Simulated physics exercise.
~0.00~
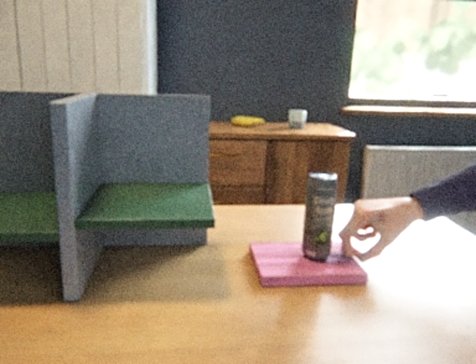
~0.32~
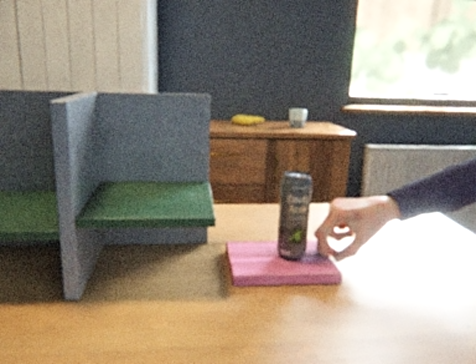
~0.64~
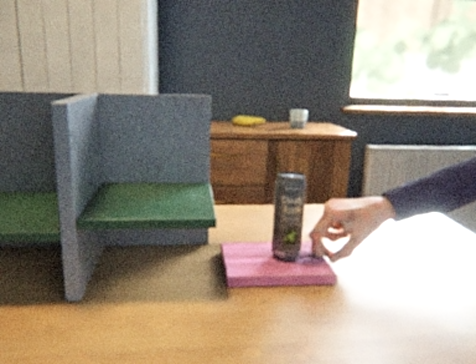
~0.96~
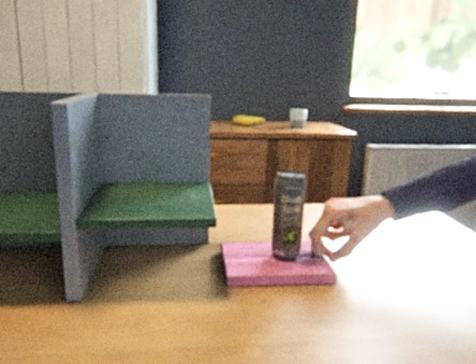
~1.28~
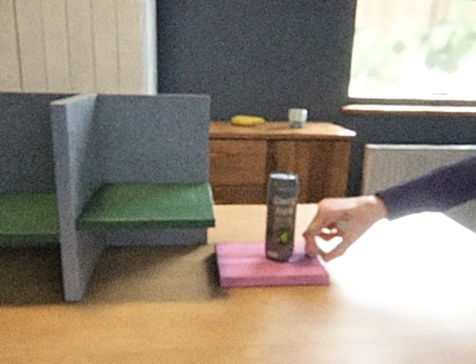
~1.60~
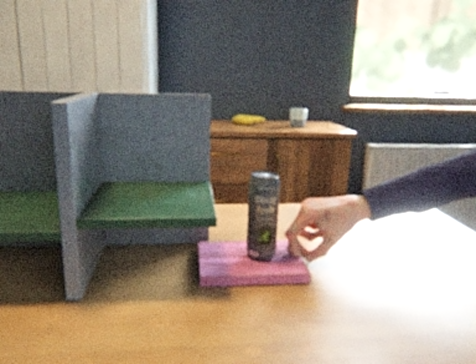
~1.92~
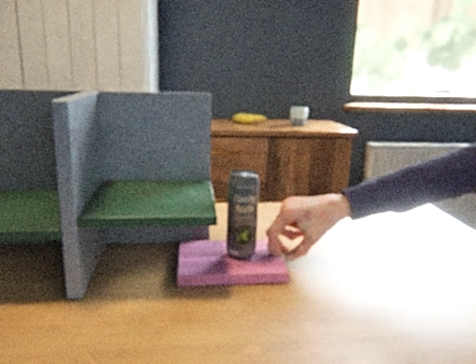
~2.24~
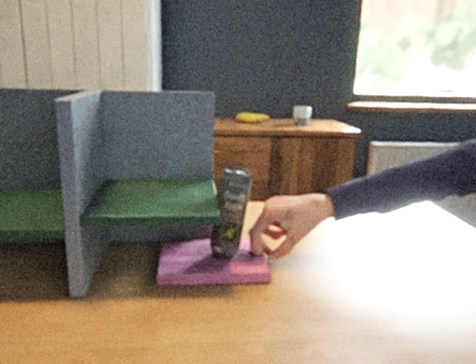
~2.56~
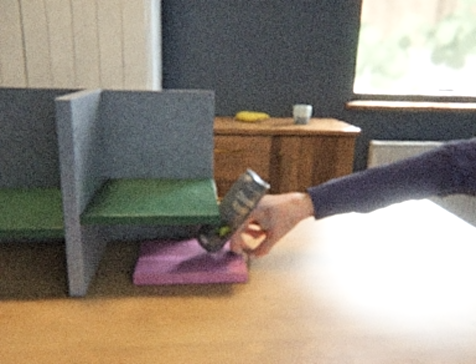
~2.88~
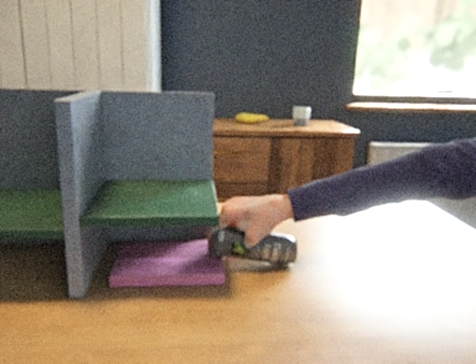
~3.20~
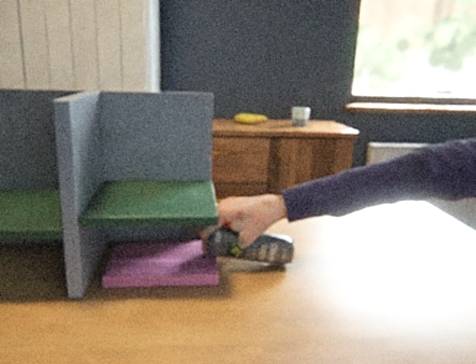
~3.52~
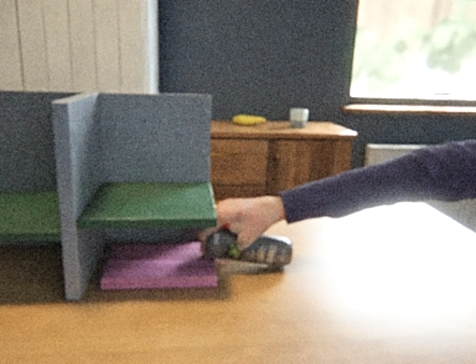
On a wooden table, a hand slides a pink board under a shelf, toppling its can.
